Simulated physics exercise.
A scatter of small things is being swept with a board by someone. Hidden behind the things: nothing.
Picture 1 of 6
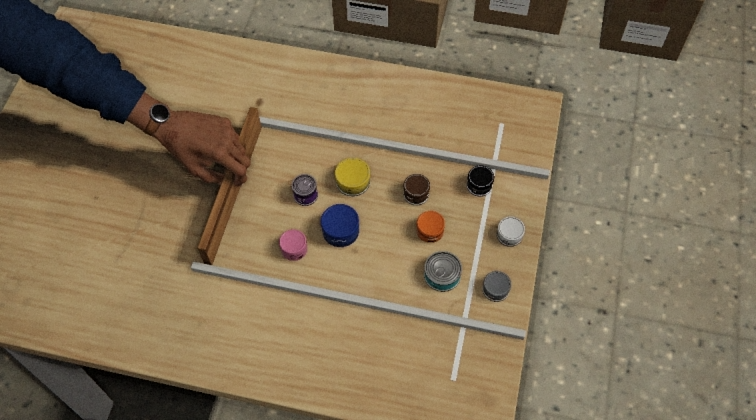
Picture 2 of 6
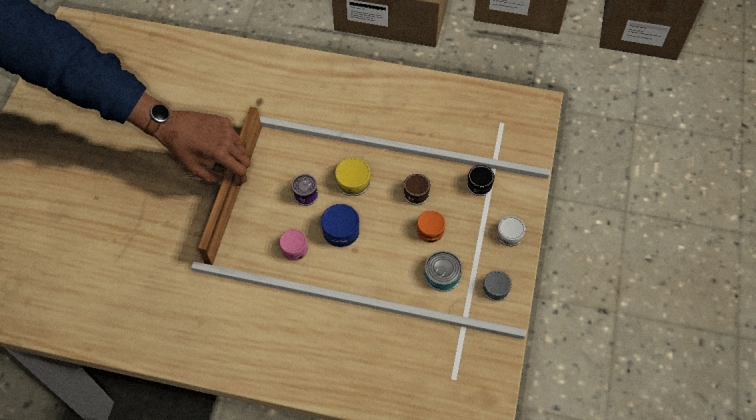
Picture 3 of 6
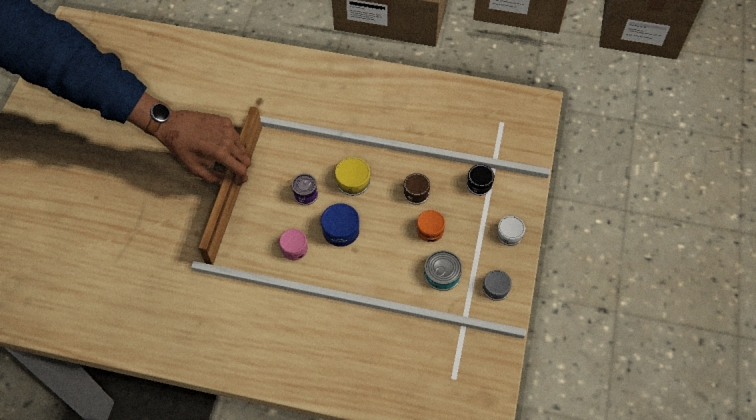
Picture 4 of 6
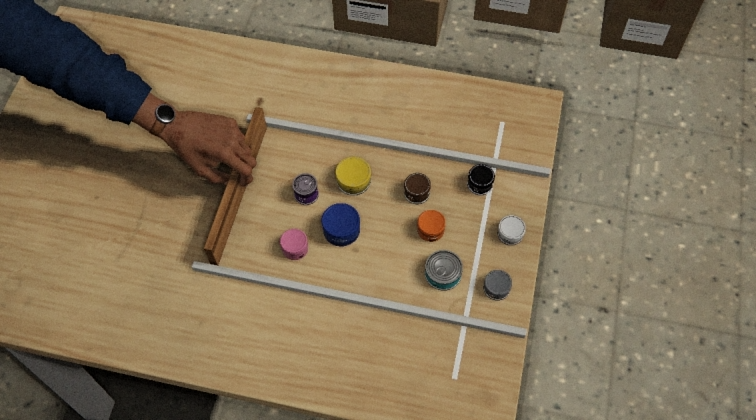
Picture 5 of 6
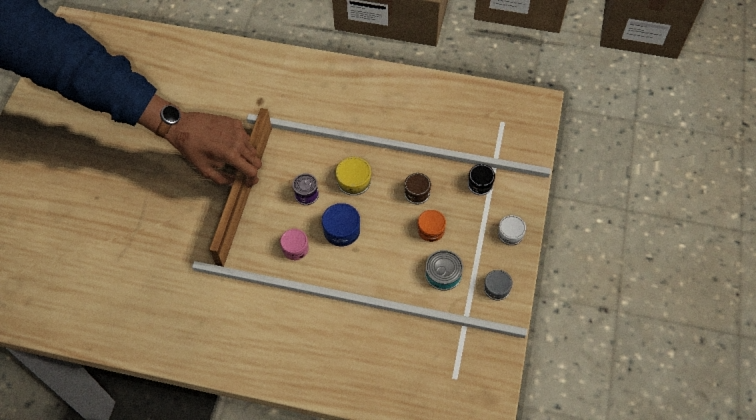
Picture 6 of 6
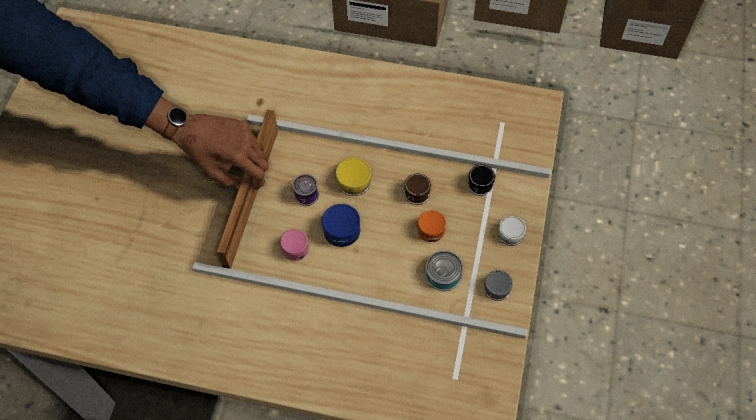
On a wooden table, small round containers of various colours sit between two pale rails, some near a white line. A hand wearing a watch holds a wooden board at the left and slides it slightly right, the containers staying almost still.
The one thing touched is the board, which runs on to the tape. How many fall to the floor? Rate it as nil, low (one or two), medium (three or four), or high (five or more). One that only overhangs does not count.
Low, one or two.
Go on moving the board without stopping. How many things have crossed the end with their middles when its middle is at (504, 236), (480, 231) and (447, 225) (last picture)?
Respectively 5, 2 and 0.
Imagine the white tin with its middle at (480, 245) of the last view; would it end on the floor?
From that start, the white tin stays.
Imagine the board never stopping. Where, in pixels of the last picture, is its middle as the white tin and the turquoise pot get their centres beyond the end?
With the white tin it sits around (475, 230), with the turquoise pot around (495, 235).
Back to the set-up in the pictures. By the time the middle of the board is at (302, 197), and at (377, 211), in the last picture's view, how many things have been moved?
Moved so far: 2, then 5.
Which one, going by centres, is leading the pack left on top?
Brown tin.
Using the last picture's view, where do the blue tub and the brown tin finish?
Final centres, in order: Near (497, 257), near (534, 215).
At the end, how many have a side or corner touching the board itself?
The count comes out at 5.
A little later, none off yet; white tin at rest near (512, 231); grey tin at rest near (498, 286); black pot at rest near (481, 180).
When it is over, the number that fall off is one or two; down, grey tin and white tin.
